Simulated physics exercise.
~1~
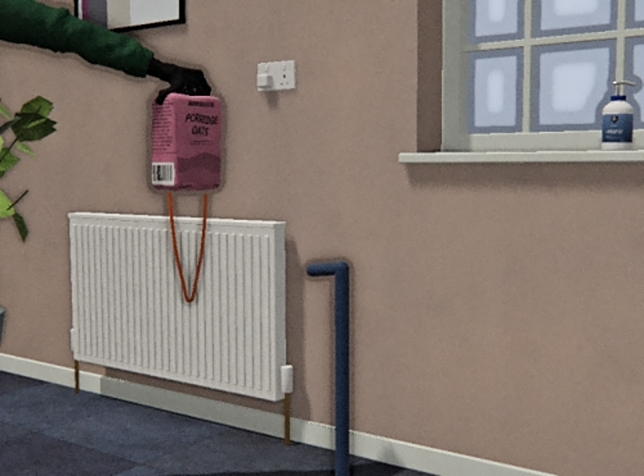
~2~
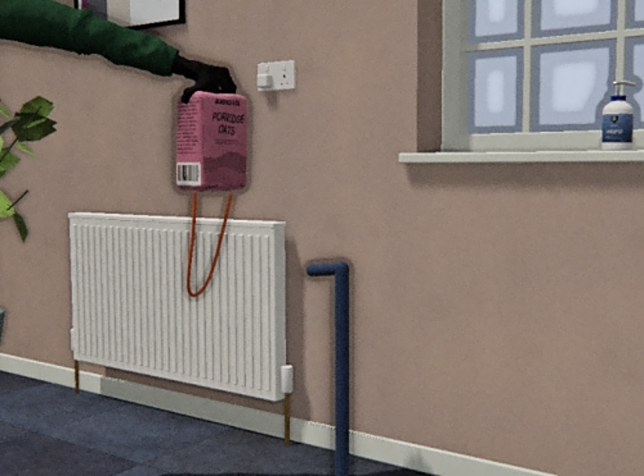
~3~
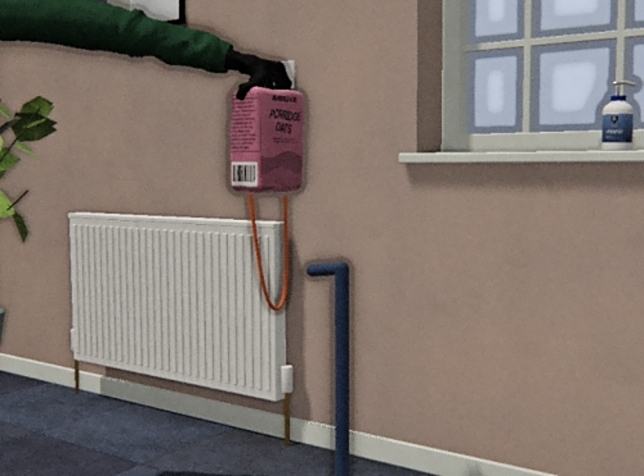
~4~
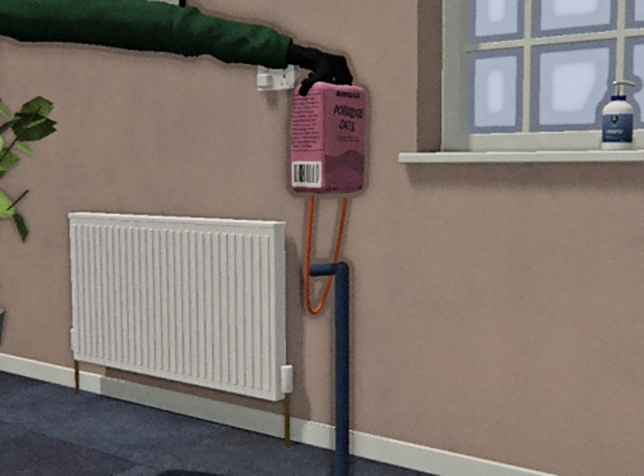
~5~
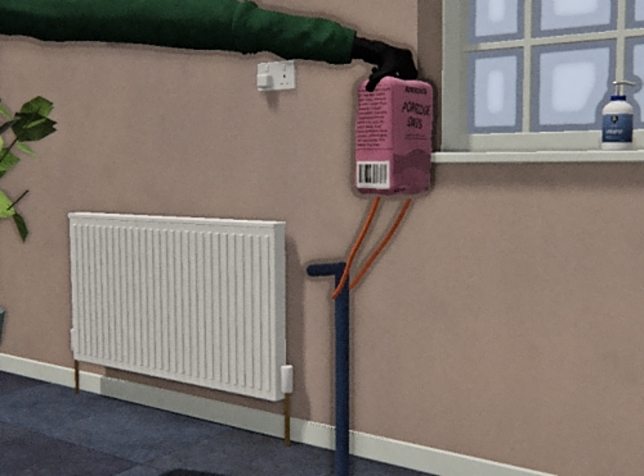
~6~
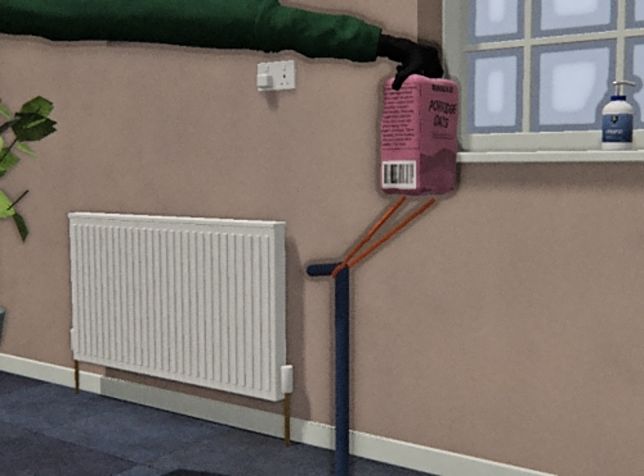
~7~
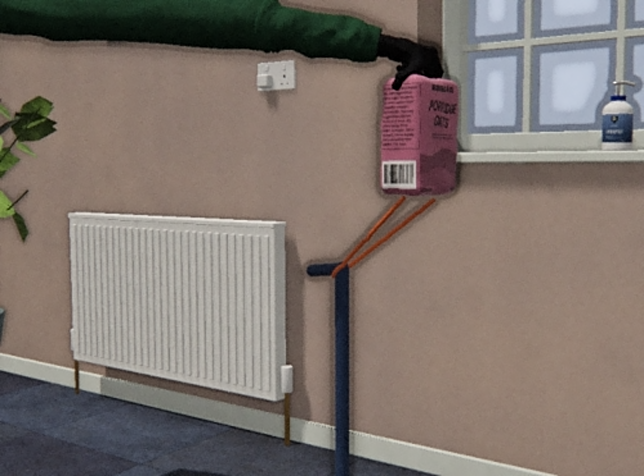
A pink sack carried right by a gloved hand snags its loop on a post and stops.
